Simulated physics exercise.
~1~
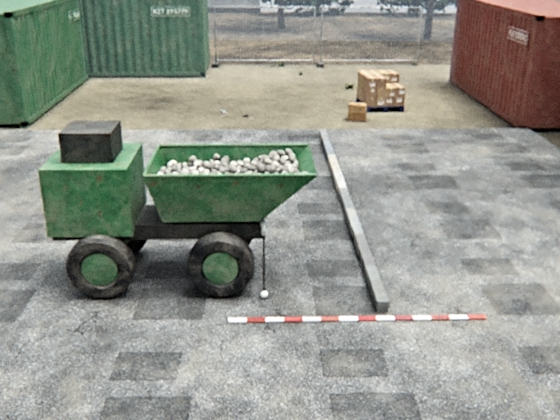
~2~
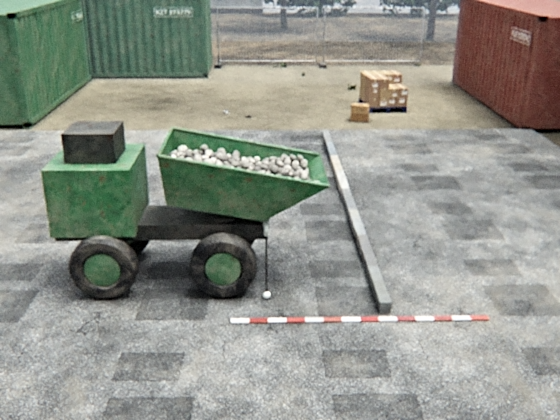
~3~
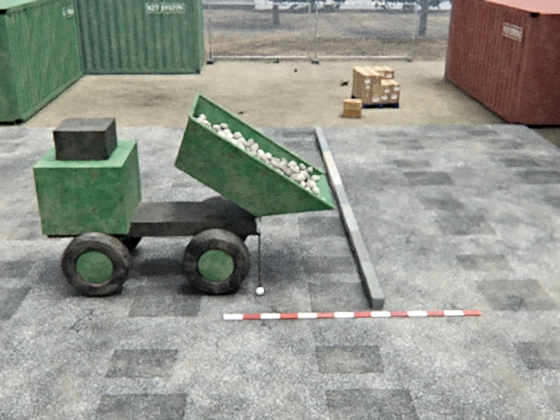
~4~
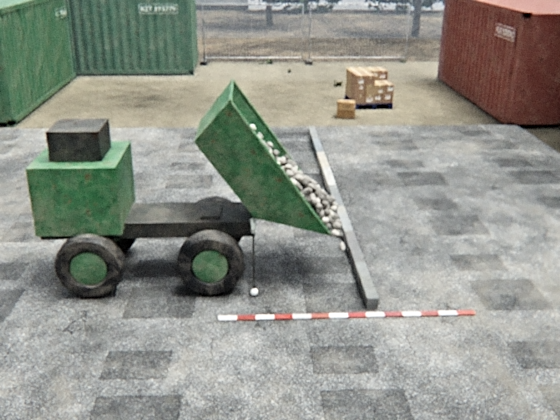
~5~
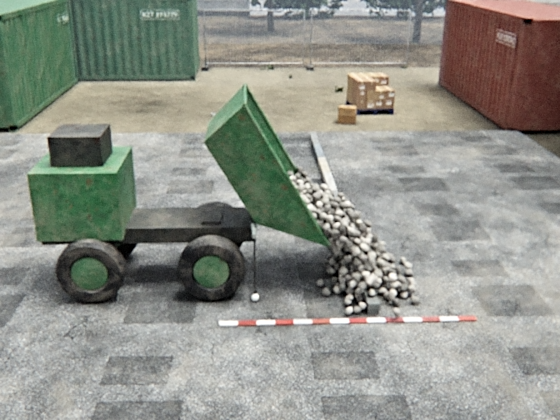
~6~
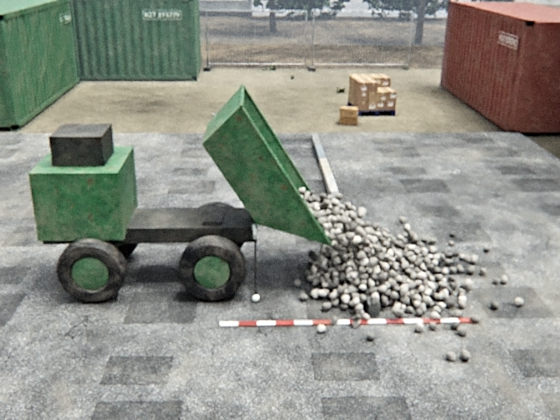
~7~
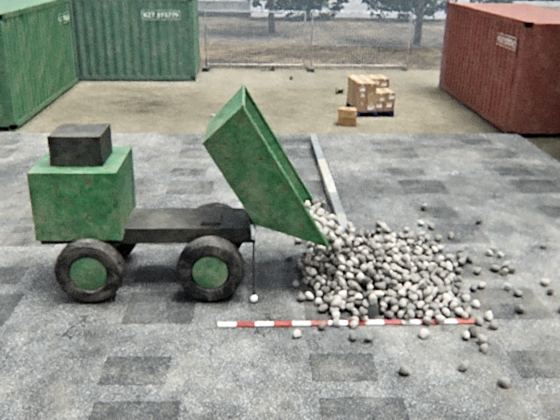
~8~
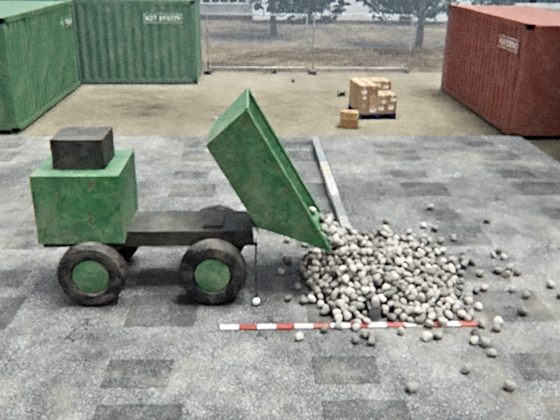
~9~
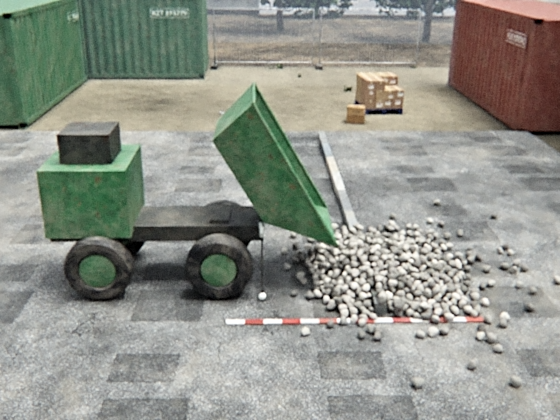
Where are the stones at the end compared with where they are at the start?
At the start the stones sit in the raised green skip of the dumper. At the end they lie further right and lower, in a spread heap on the ground across the kerb.
